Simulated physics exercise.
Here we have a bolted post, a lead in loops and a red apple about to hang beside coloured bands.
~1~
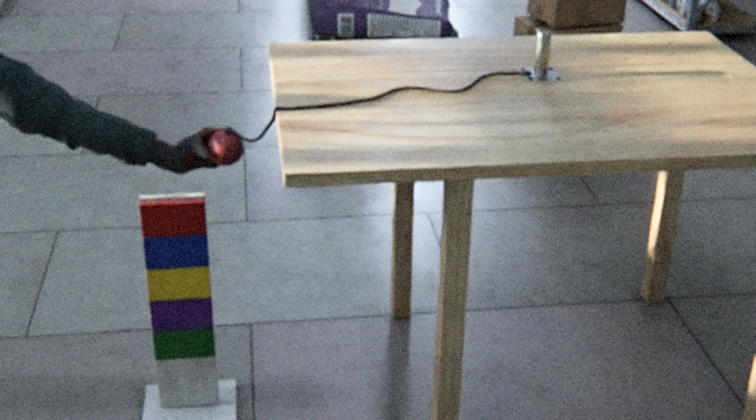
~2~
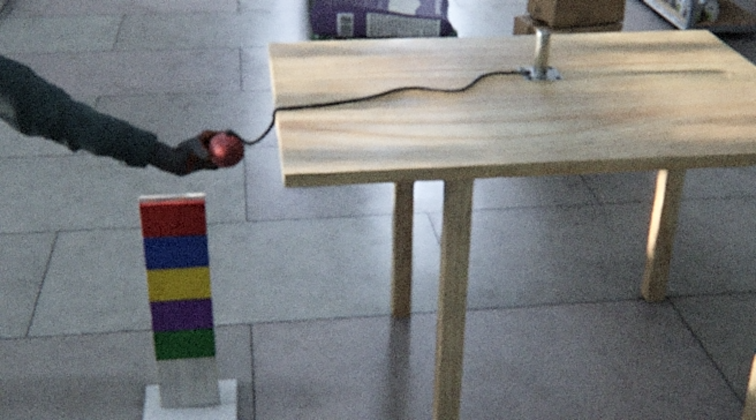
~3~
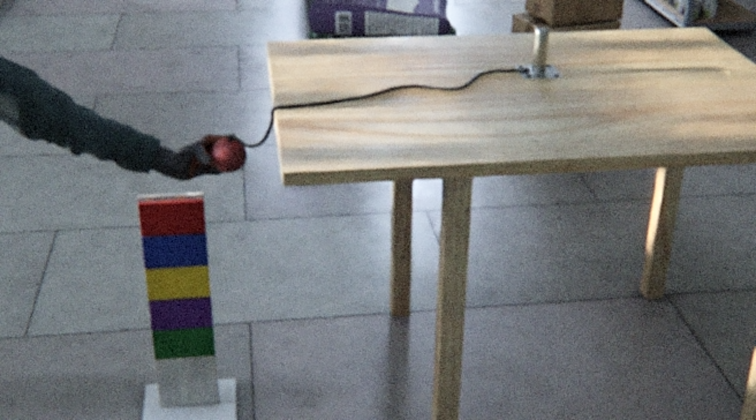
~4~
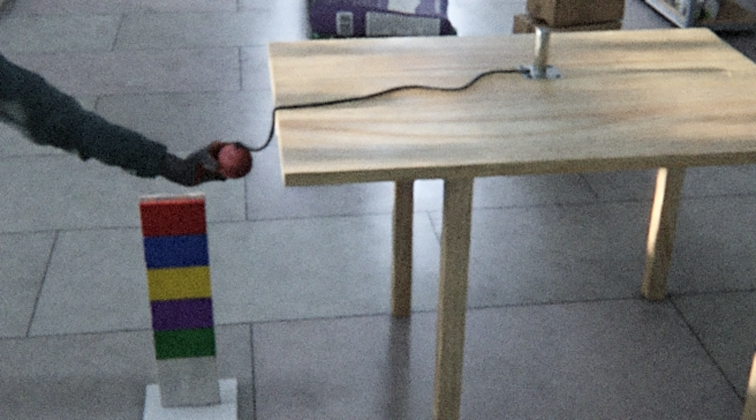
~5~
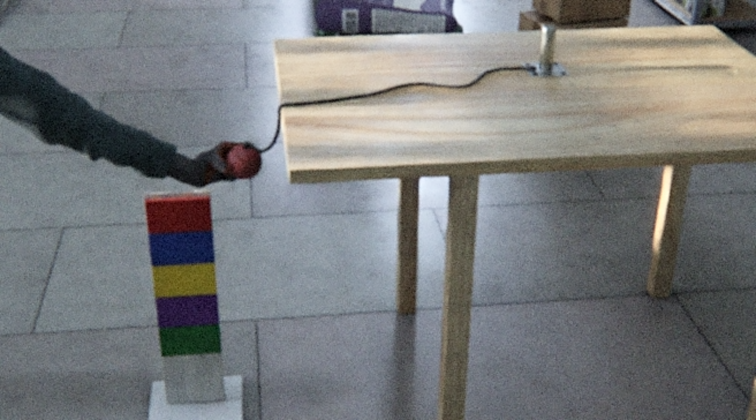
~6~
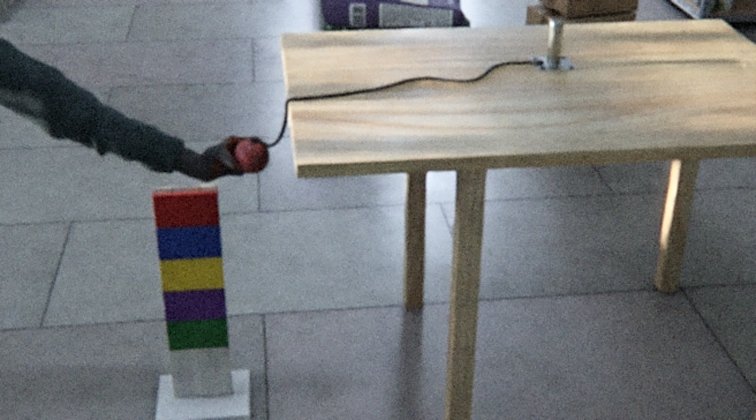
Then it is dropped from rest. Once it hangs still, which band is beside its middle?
Its centre hangs level with the red band.
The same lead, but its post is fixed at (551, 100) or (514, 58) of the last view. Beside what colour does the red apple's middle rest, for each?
It would be blue; blue.
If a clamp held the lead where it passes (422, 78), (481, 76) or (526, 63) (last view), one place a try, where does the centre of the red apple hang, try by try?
In that order: (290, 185), (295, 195) and (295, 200).
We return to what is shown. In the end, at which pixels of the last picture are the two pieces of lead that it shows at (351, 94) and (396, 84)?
They go to (318, 84) and to (369, 80).
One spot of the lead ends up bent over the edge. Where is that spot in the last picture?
That spot is around (317, 98).
Early on, apple near (271, 199); level with red.
Midway, apple near (317, 186); level with red.
Near the end, apple near (302, 199); level with red.
Finally, apple near (295, 199); level with red. Its middle rests at the red band.
